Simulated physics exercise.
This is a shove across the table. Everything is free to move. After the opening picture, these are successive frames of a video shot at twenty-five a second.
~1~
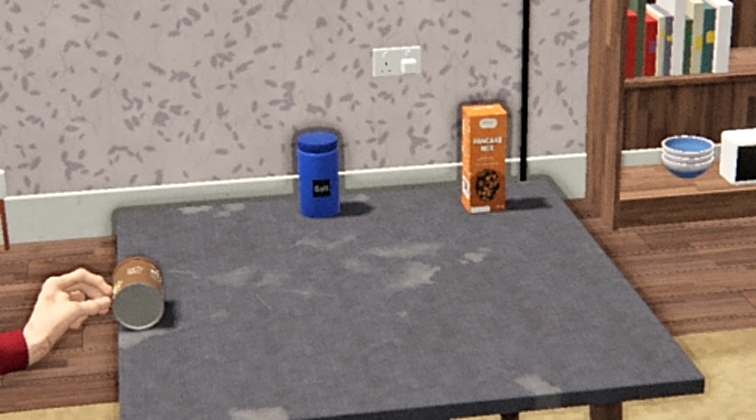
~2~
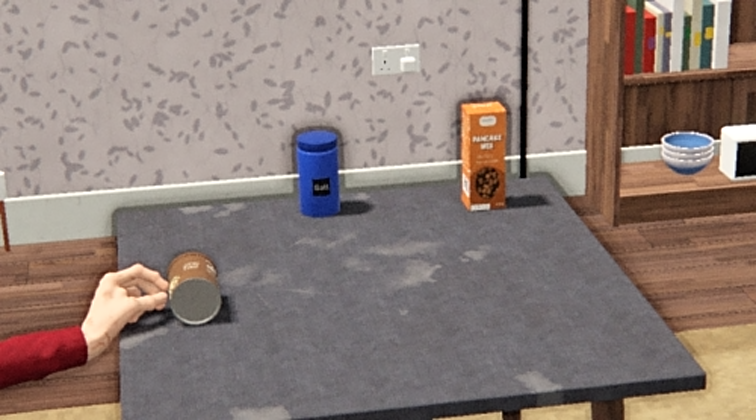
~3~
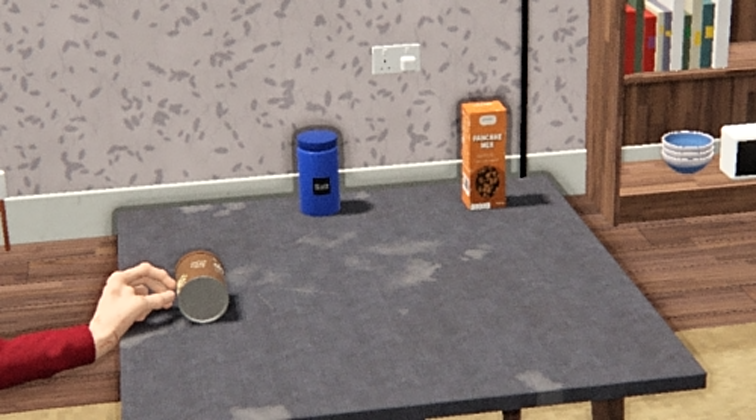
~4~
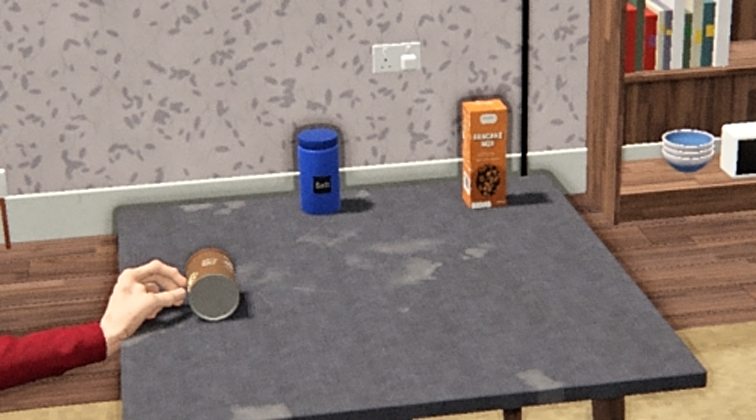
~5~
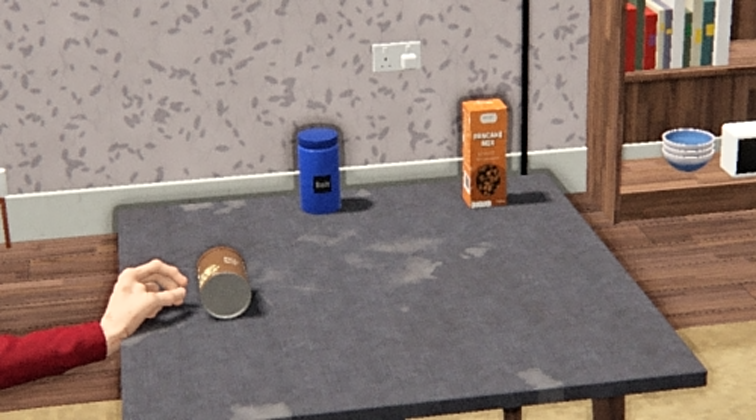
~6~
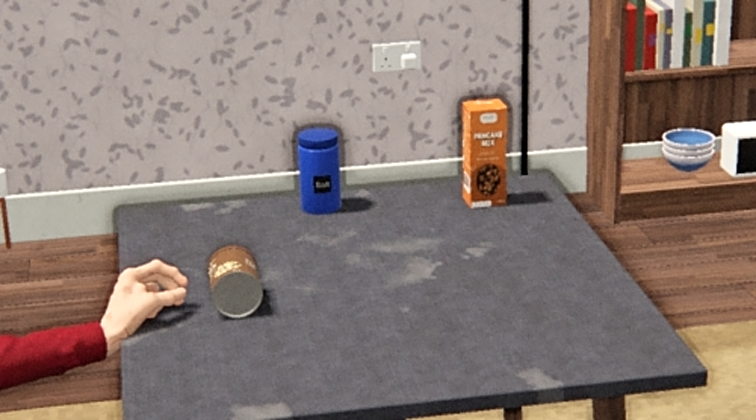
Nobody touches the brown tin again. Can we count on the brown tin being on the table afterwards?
The brown tin stays on the table.
Then, 0.10 s after the last picture, brown tin rolled about its own width near (261, 279).
Then, 0.40 s after the last picture, brown tin rolled well along near (326, 273).
Then, 0.60 s after the last picture, brown tin rolled well along near (358, 270).
Then, 1.00 s after the last picture, brown tin rolled well along near (399, 266).
At rest, moved from the start, brown tin. Seen from the same camera at the end, brown tin near (409, 265).
